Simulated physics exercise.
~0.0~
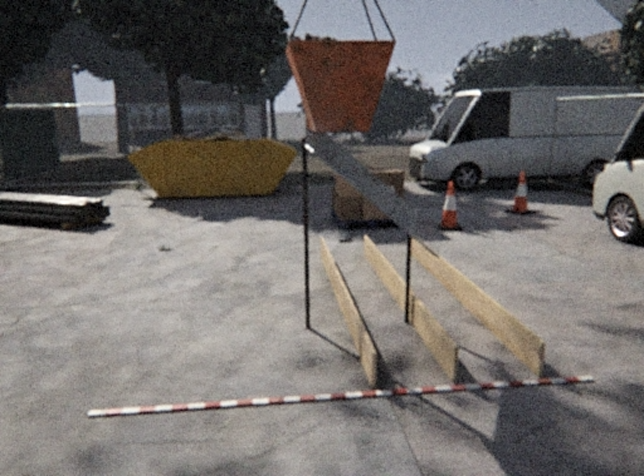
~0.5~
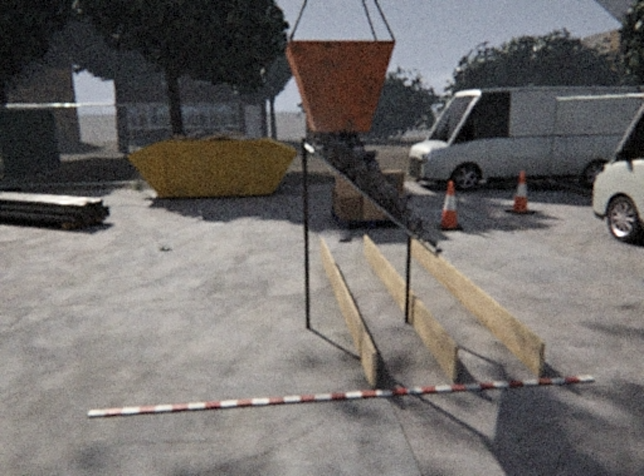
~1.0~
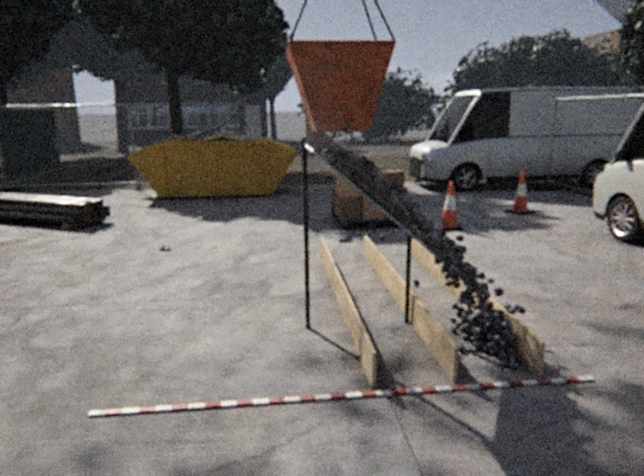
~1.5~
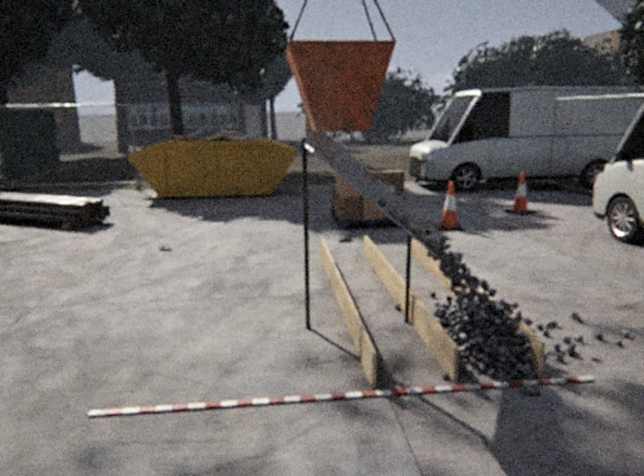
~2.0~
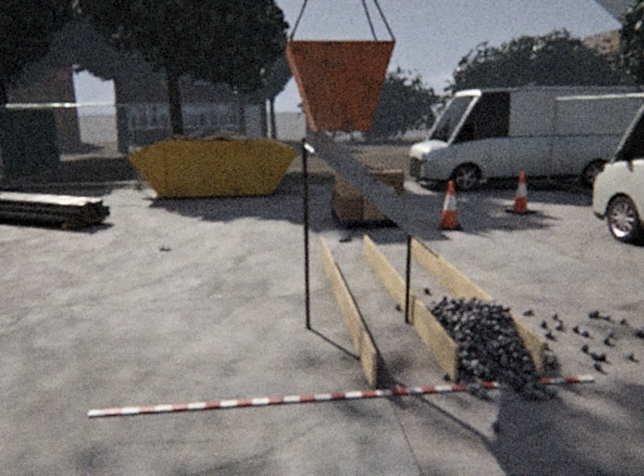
Dark rounded stones dropped from an orange hopper onto a sloping steel chute, slid down to the right and poured between the wooden boards, ending heaped in the right bay, with a few scattered on the ground beyond it and the left bay empty.
